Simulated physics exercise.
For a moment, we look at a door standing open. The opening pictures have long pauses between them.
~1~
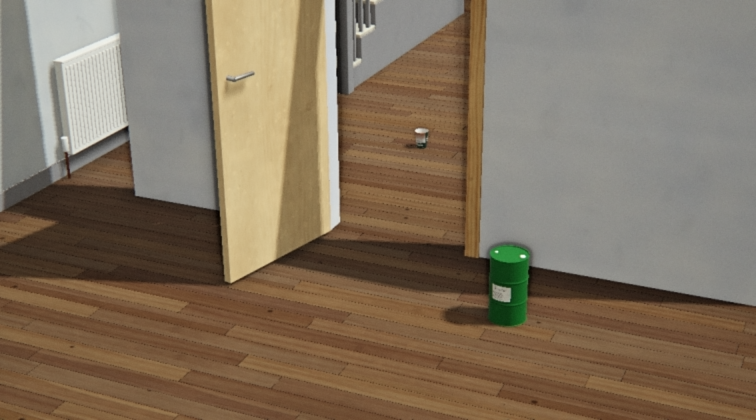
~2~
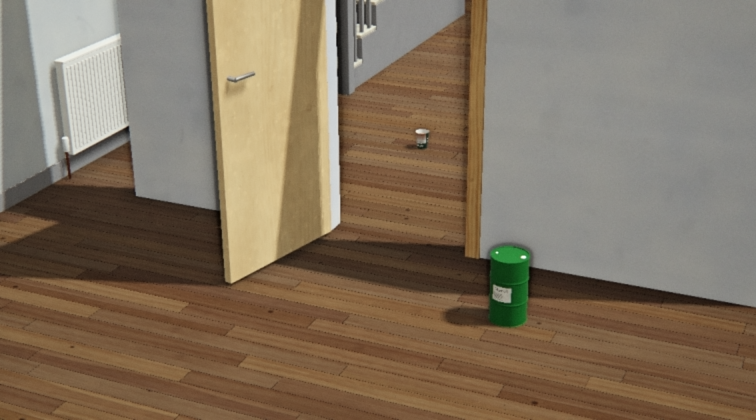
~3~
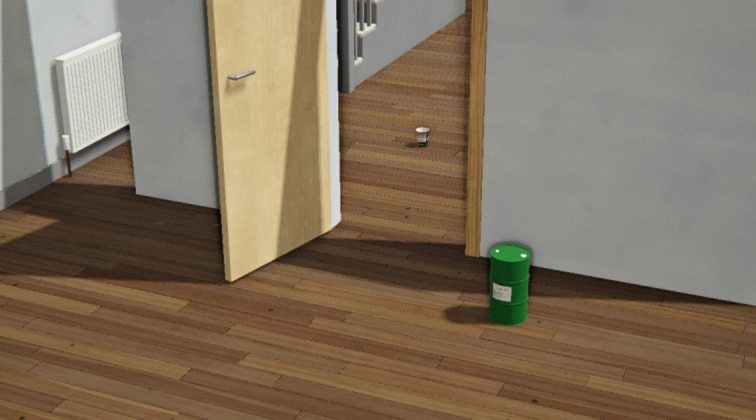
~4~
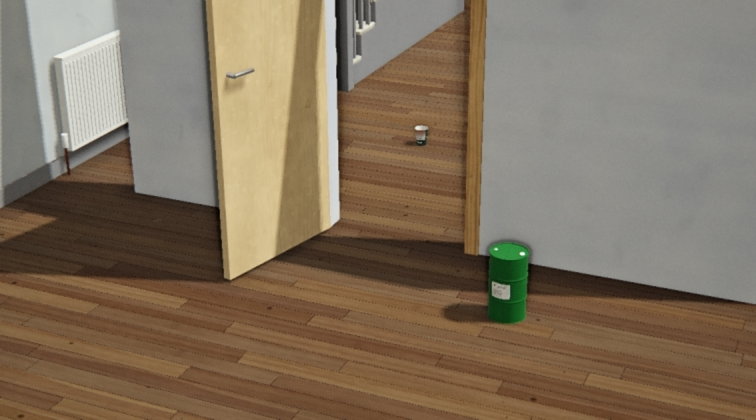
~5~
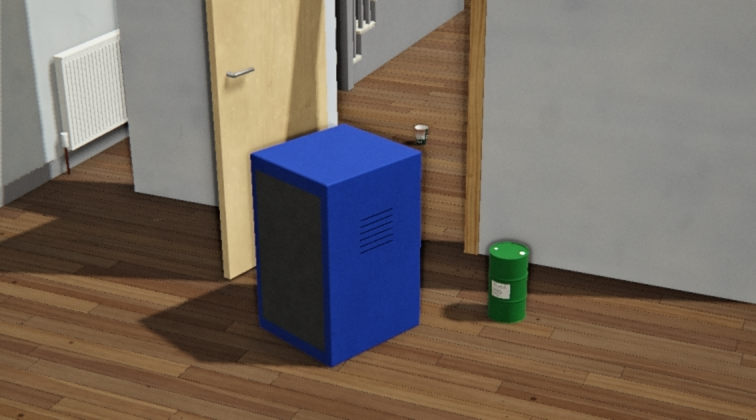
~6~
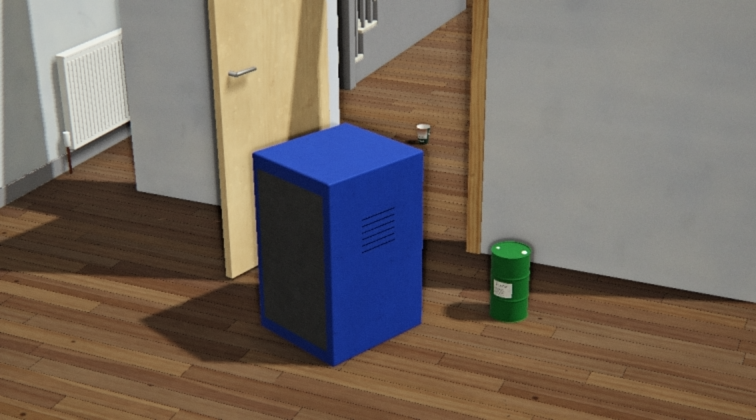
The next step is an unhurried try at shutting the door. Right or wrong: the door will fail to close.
Right, it fails to close.
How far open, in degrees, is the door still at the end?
Angle: About 65°.
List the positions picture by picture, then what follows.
The first frame shows door wide open and still; green canister (509, 286).
The second frame shows door wide open and still; green canister (509, 287).
The third frame shows door wide open and still; green canister (509, 285).
The fourth frame shows door wide open and still; green canister (508, 283).
The fifth frame shows door wide open and still; green canister (508, 283).
The sixth frame shows door wide open and still; blue appliance (340, 241); green canister (510, 282).
Then, 0.60 s on from there, open by 91°.
Then, 0.90 s on from there, open by 77°.
In the end, open by 65°; both unmoved. At the end, from the last picture's camera, blue appliance near (340, 241).
